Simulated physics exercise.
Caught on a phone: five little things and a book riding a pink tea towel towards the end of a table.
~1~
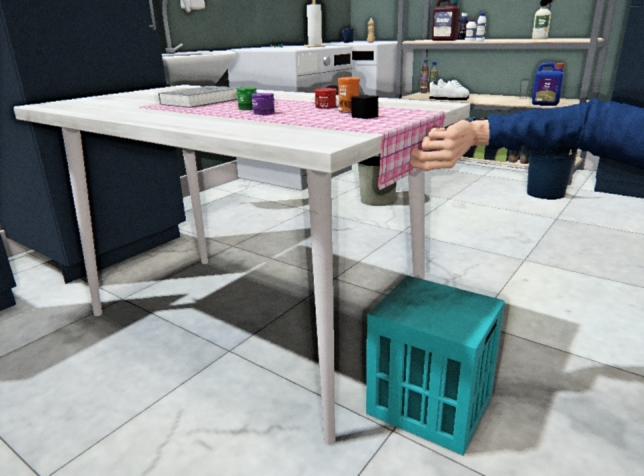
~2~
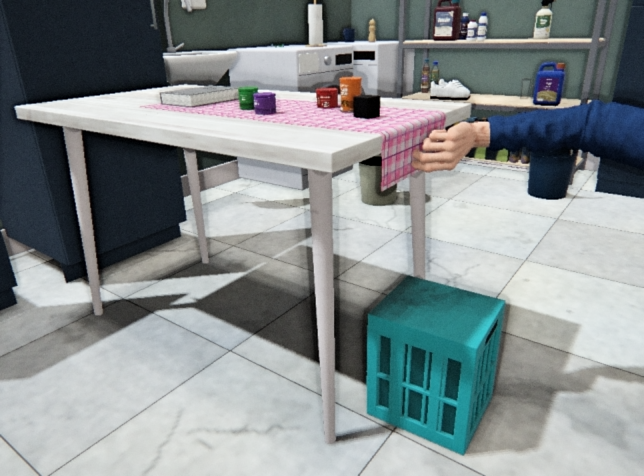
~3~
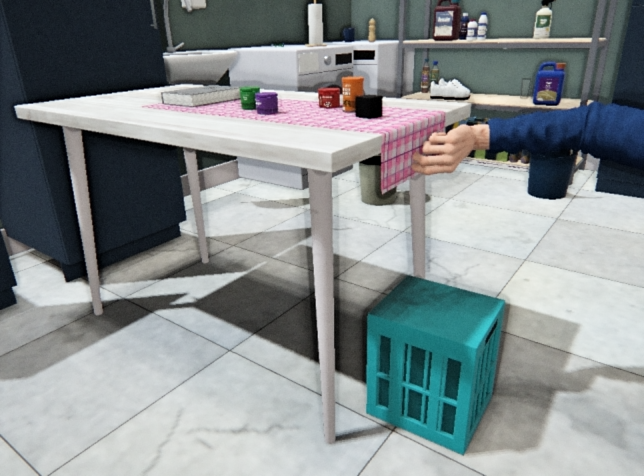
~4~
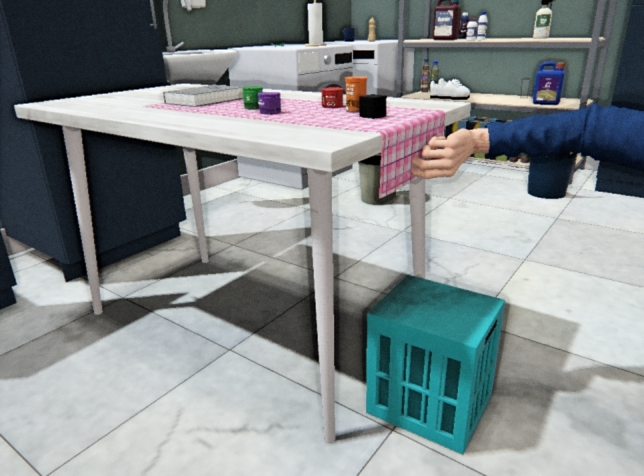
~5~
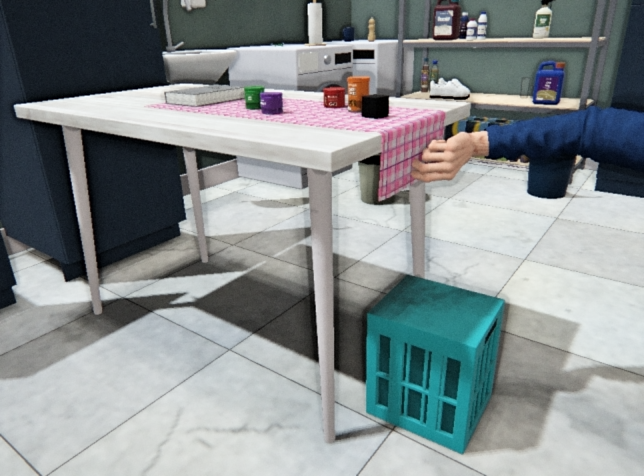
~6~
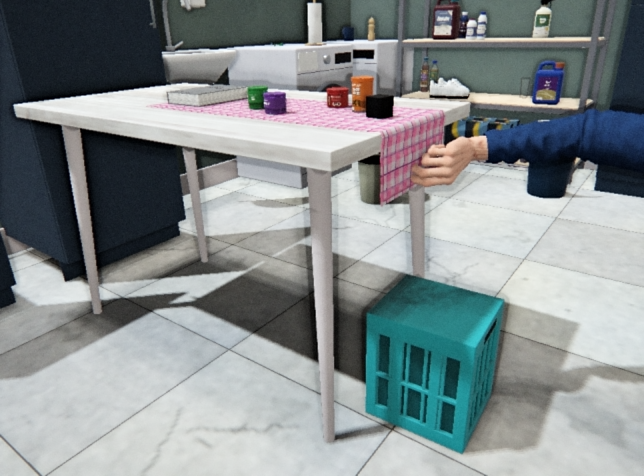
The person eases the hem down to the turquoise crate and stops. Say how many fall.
Over the edge go three.
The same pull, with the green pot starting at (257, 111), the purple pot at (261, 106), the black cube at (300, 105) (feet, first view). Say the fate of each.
The green pot stays on, the purple pot holds on, the black cube holds on.
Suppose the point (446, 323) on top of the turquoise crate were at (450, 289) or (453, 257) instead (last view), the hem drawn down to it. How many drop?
It would be 2 and 1.
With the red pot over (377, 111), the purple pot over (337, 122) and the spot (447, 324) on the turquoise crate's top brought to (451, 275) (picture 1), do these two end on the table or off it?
The red pot goes over, the purple pot comes down.
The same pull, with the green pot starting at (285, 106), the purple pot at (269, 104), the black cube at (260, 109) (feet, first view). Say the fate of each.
The green pot remains up, the purple pot remains up, the black cube survives.
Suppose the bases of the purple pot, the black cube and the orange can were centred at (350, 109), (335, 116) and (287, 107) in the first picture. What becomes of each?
The purple pot is carried off; the black cube falls; the orange can remains up.
Soon after, hem near (413, 236); black cube gone.
After that, hem near (412, 279); black cube and orange can gone.
And then, hem on the crate; black cube, orange can and red pot gone.
In the end, hem on the crate; black cube, orange can and red pot gone. The table loses three.
